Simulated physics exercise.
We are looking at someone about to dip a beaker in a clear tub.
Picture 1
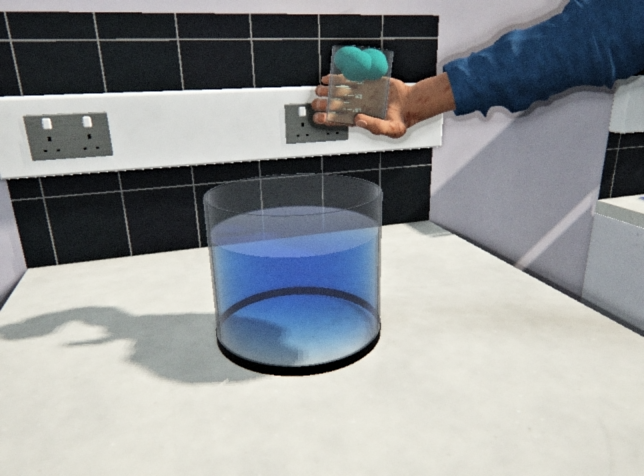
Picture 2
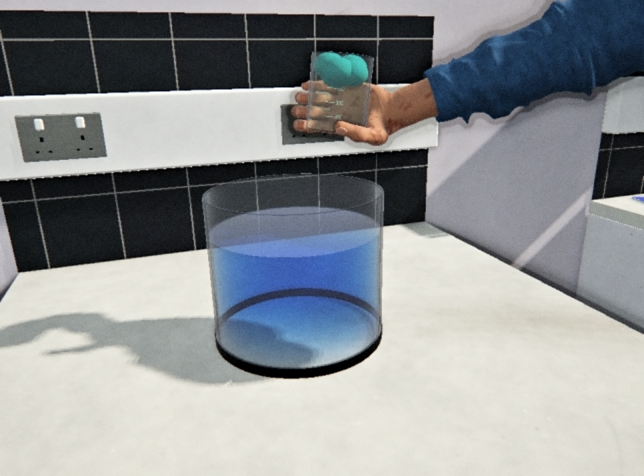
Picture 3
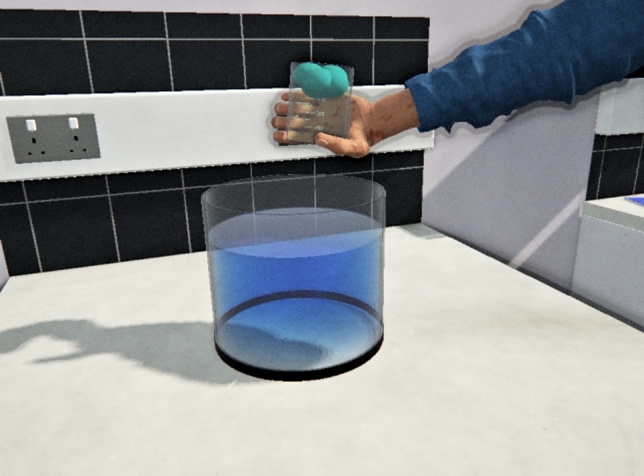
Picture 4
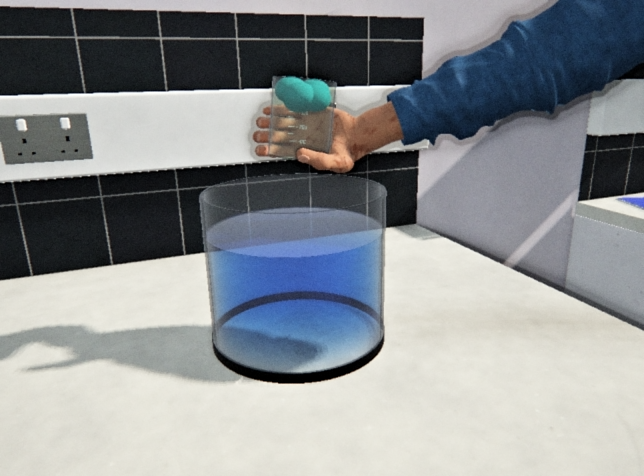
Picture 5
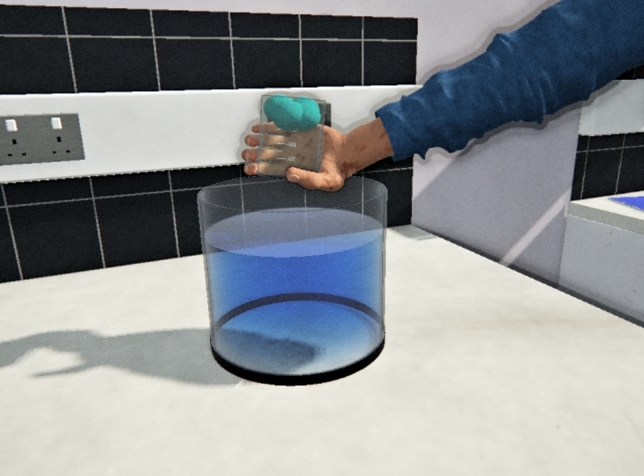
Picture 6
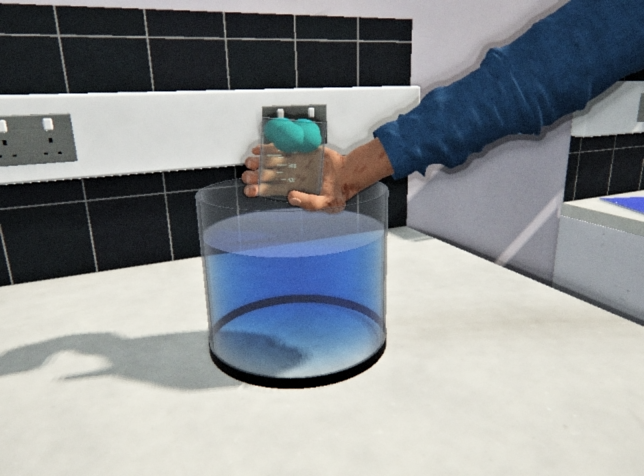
A hand in a blue sleeve, holding a small clear beaker mouth down with a crumpled teal napkin at its closed end, starts above and behind a clear tub of blue liquid. It moves steadily down and to the left, ending low by the tub's rim while the liquid stays still.
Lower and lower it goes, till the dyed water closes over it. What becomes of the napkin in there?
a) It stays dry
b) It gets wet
Option a: It stays dry.
Soon after, the beaker enters the dyed water.
Later, air is trapped inside and holds the level down.
In the end, the beaker is under, still full of air, and the napkin is dry.
